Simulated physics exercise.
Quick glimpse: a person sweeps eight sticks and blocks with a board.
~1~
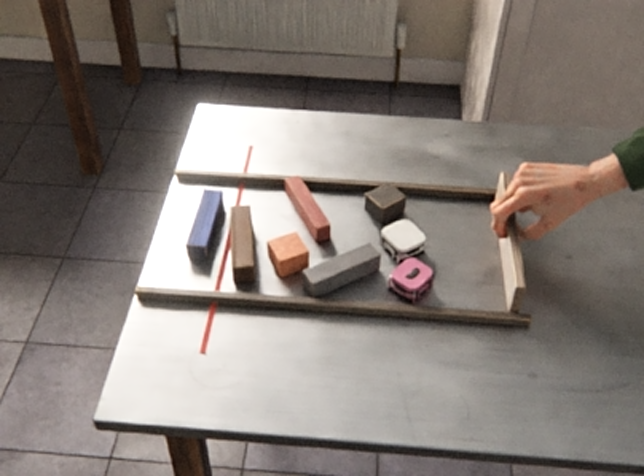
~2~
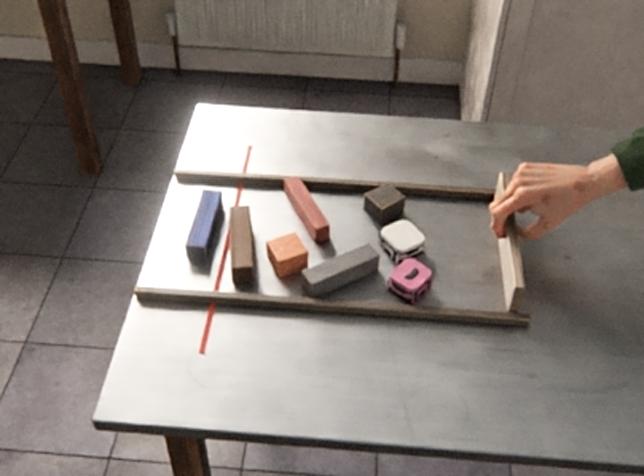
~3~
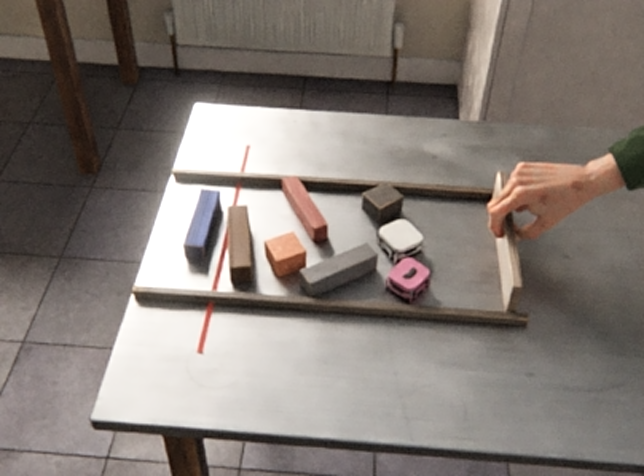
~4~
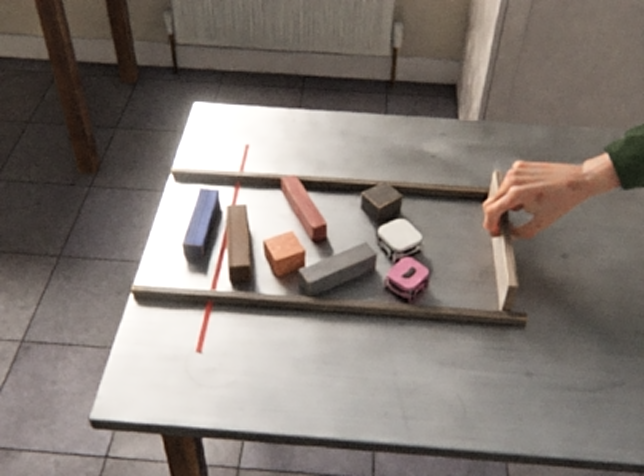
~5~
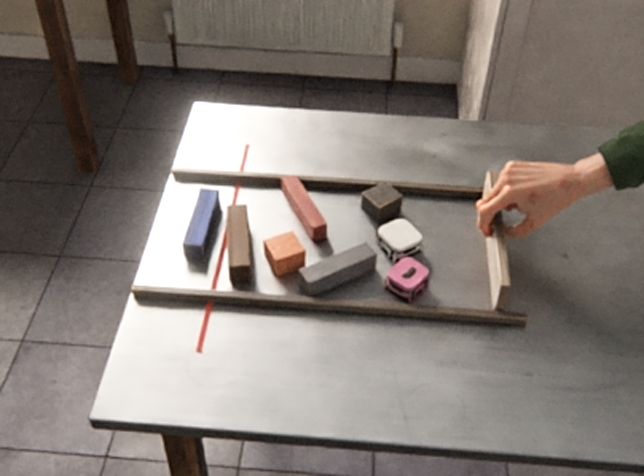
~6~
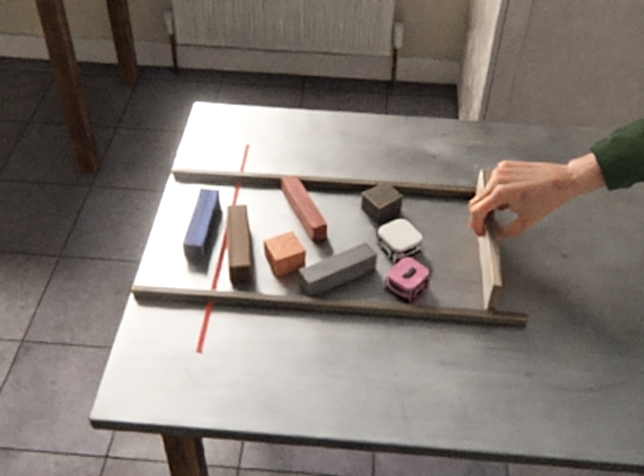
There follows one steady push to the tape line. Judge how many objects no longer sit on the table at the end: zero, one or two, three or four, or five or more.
Lost: One or two.
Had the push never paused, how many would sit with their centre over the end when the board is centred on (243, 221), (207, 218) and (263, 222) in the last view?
By position: 0 / 2 / 0.
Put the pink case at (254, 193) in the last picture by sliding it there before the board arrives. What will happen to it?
It stays put.
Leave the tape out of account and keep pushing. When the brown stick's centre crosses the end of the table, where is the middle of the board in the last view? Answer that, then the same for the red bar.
With the brown stick it sits around (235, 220), with the red bar around (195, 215).
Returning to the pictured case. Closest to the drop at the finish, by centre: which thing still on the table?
The orange block is it.
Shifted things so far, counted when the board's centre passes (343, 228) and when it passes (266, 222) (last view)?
Tally: First 6; then 8.
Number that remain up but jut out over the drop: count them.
I'd put it at 0.
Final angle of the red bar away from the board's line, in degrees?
The angle comes out near 0 degrees.
Soon after, none off yet; blue stick at rest near (202, 222); brown stick at rest near (238, 242); orange block at rest near (285, 253).
After that, none off yet; blue stick at rest near (202, 222); brown stick displaced a little near (218, 240); orange block displaced about its own width near (251, 243).
In the end, the number that fall off is one or two; gone, brown stick and blue stick.
